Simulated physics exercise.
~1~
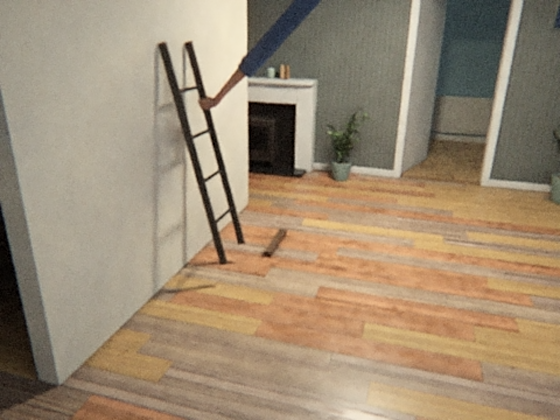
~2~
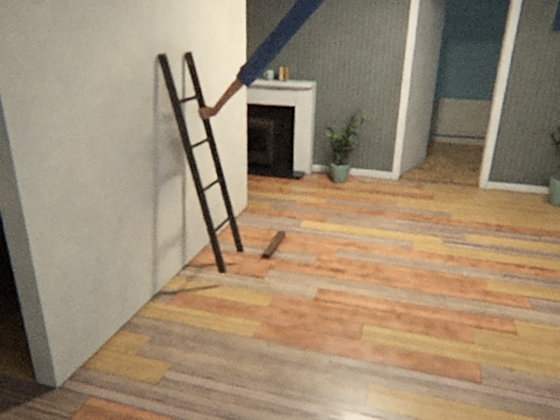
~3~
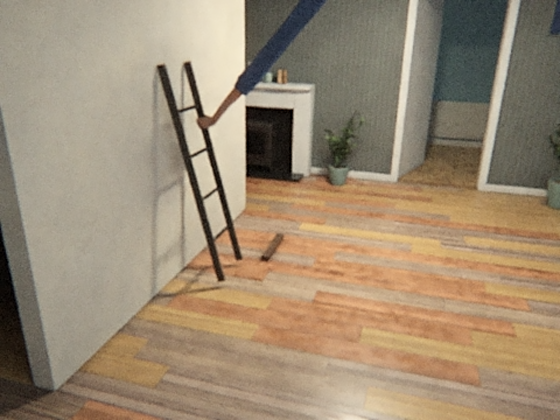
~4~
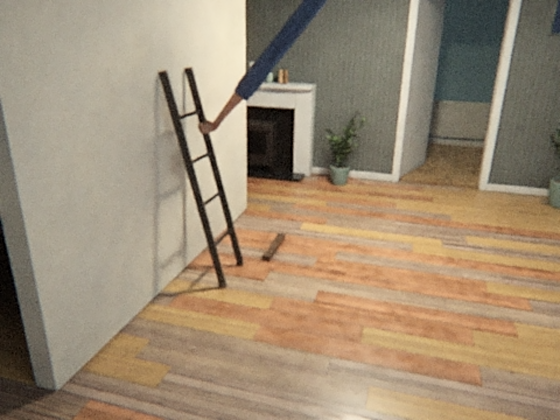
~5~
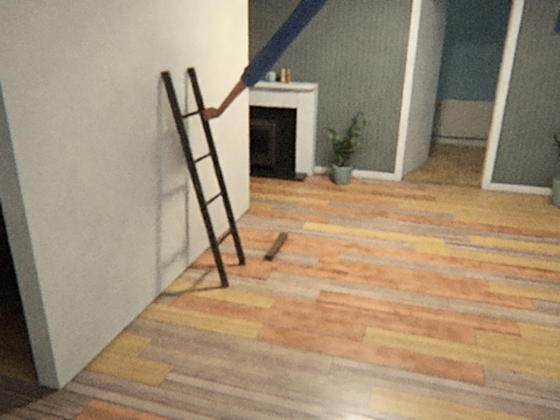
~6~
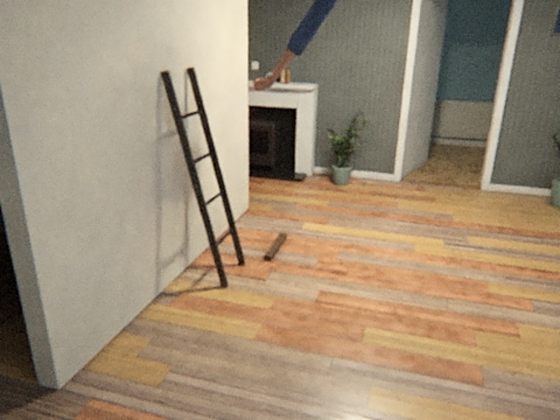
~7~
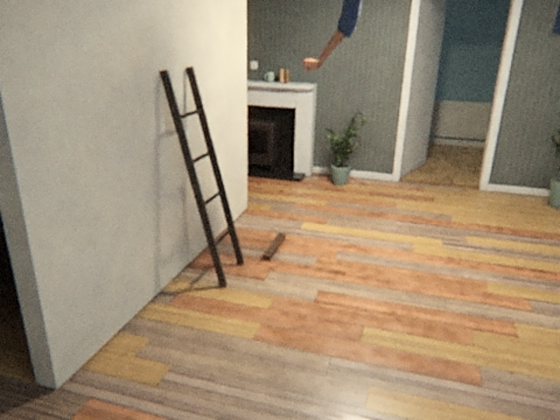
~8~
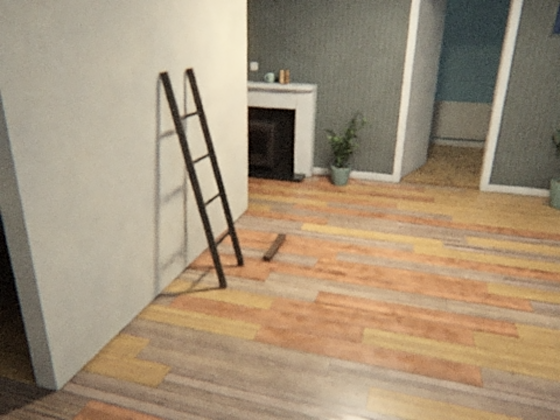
An arm in a blue sleeve reaches in from the top, its hand on a black ladder-like gate leaning against a pale wall at the left, seen from a slightly raised, gently swaying viewpoint. Beyond the patchwork floor of orange, yellow and greyish boards stand a white fireplace, a potted plant and an open doorway. A short brown batten lies near the gate's foot. The hand eases the gate down, its foot sliding slightly outward along the floor. Then it lets go and draws back past the fireplace, up and out of view. The gate stays leaning, and the batten remains still.
